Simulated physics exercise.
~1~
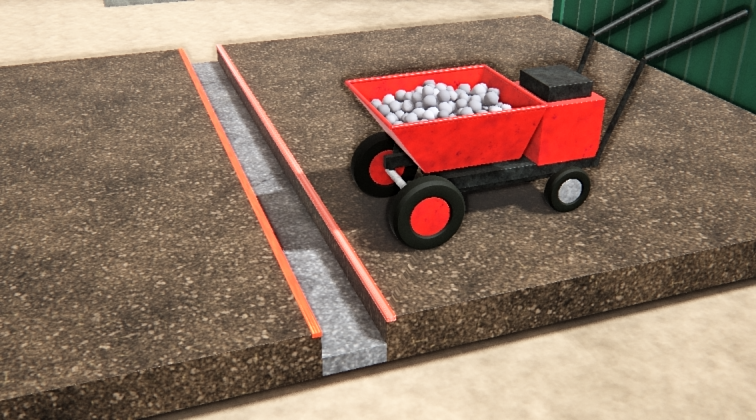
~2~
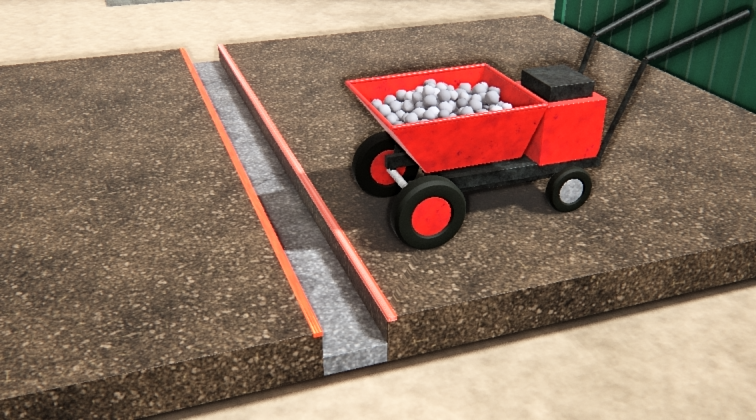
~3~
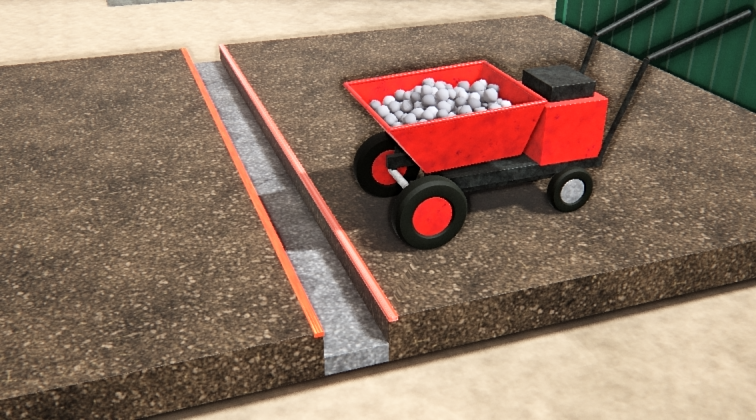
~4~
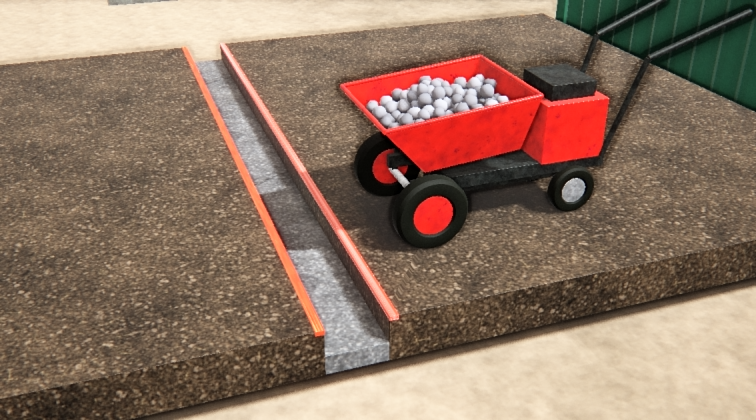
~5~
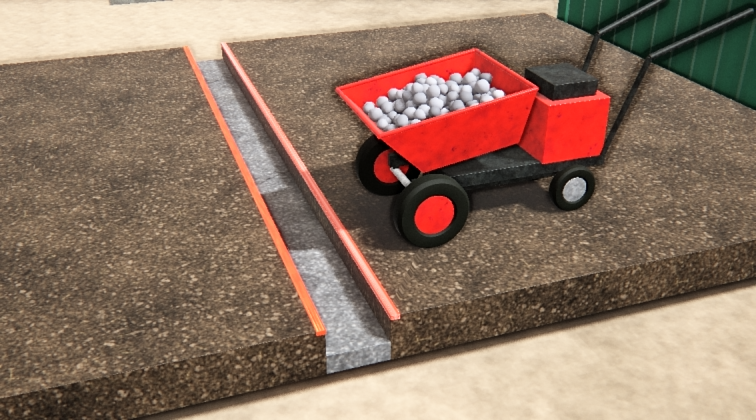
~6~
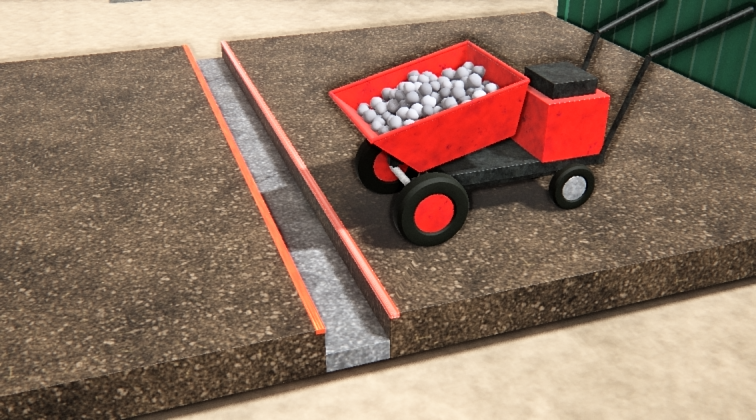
The red skip of a small parked power barrow, heaped with round grey cobbles, sat level at first, then tilted slightly forward to the left, its wheels staying still beside a narrow, orange-edged trench.
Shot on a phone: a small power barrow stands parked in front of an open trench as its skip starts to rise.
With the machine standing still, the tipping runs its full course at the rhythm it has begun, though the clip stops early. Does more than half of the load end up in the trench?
Yes.
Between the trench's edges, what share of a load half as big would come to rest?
Close to 80 in a hundred.
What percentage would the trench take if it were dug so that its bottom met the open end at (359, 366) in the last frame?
I'd put it at about 70 in a hundred.
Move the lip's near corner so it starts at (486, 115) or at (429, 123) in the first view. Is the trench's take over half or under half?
Note: Stop one, a minority share; stop two, a majority share.
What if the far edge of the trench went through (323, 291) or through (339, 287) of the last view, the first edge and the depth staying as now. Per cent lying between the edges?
I'd say some 20 in a hundred, followed by 0 in a hundred.
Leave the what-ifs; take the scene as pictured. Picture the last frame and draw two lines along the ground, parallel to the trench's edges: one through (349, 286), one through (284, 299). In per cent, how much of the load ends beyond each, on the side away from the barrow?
About 80 % and 20 %.
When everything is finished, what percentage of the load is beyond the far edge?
30 %.
Just after the last frame, skip tipped well over; every one in the skip.
A moment on, skip tipped steeply; the larger part in the skip; about a tenth in or heaped over the trench; just a few beyond it; just a few falling.
Further on, skip tipped right over; roughly a quarter in the skip; roughly half in or heaped over the trench; roughly a quarter beyond it.
When it is over, skip tipped right over; about a tenth in the skip; roughly two thirds in or heaped over the trench; roughly a quarter beyond it.
